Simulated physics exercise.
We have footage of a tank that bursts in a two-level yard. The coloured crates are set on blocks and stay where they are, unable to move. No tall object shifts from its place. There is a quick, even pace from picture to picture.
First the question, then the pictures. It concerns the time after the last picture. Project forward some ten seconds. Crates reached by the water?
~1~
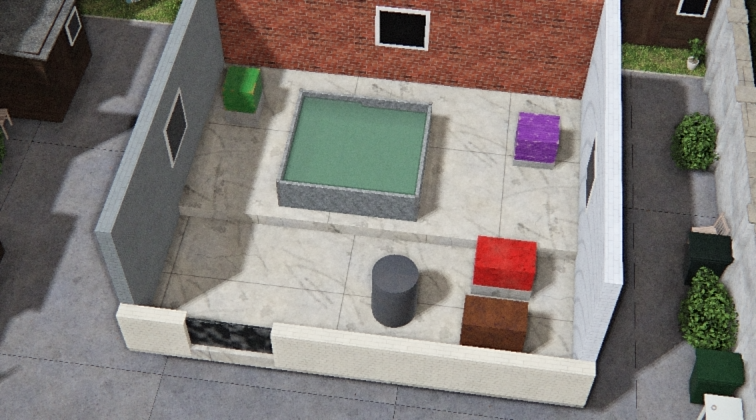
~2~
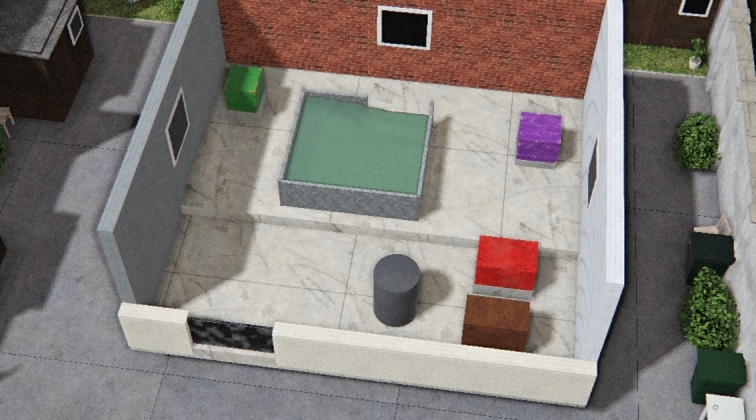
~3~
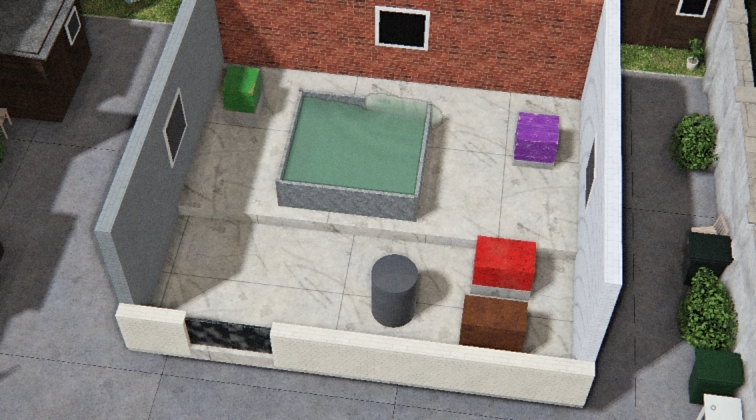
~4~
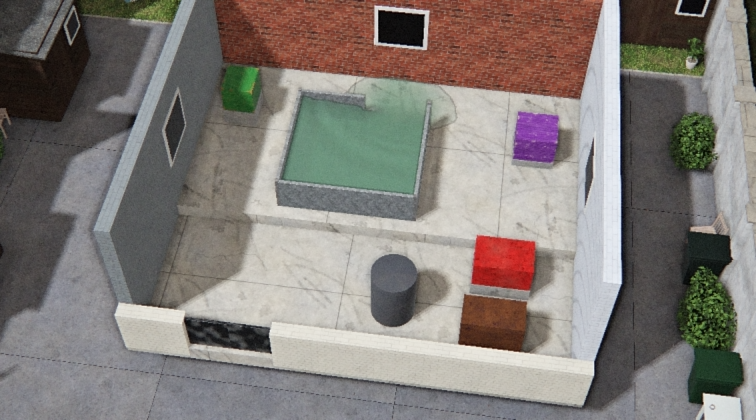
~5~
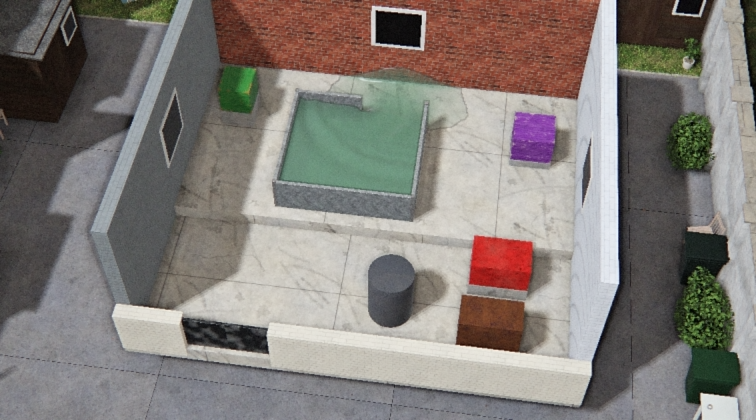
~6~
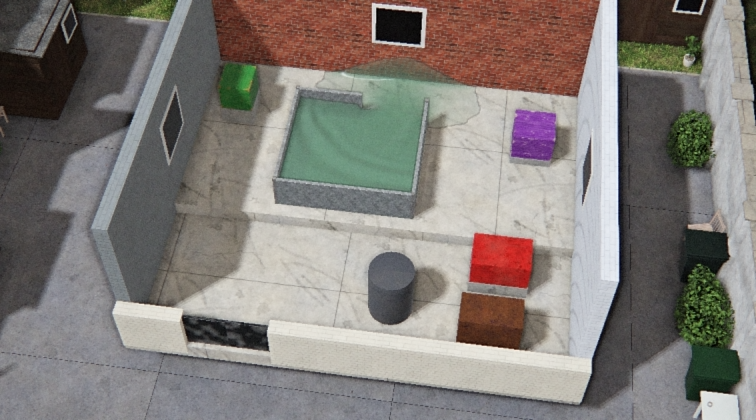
Green crate not reached, purple crate reached, red crate not reached.
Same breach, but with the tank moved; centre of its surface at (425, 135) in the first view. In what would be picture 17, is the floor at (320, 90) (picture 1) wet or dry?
By then that patch is drenched.
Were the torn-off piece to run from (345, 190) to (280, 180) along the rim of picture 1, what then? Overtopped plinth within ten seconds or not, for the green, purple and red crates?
Then the green crate is untouched, the purple crate is untouched and the red crate is untouched.
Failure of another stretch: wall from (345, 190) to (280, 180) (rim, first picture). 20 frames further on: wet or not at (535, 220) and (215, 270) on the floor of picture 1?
Waterless, submerged.
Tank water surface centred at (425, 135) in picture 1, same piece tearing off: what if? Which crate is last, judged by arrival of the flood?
It is the red one.
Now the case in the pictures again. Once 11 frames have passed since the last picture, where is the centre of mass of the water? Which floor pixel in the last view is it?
My pick is pixel (383, 137).
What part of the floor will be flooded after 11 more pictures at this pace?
I reckon around 25 %.
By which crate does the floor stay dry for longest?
Coming in last, the red one.
A moment on, water covers 15 % of the floor; the green crate not reached, the purple crate not reached, the red crate not reached.
Next, water covers 25 % of the floor; the green crate water round its plinth, the purple crate water round its plinth, the red crate not reached.
Then, water covers 50 % of the floor; the green crate water round its plinth, the purple crate water round its plinth, the red crate water round its plinth.
Later, water covers 85 % of the floor; the green crate water round its plinth, the purple crate water round its plinth, the red crate water round its plinth.
In the end, water covers 100 % of the floor; the green crate stayed above the water, the purple crate was topped, the red crate stayed above the water.
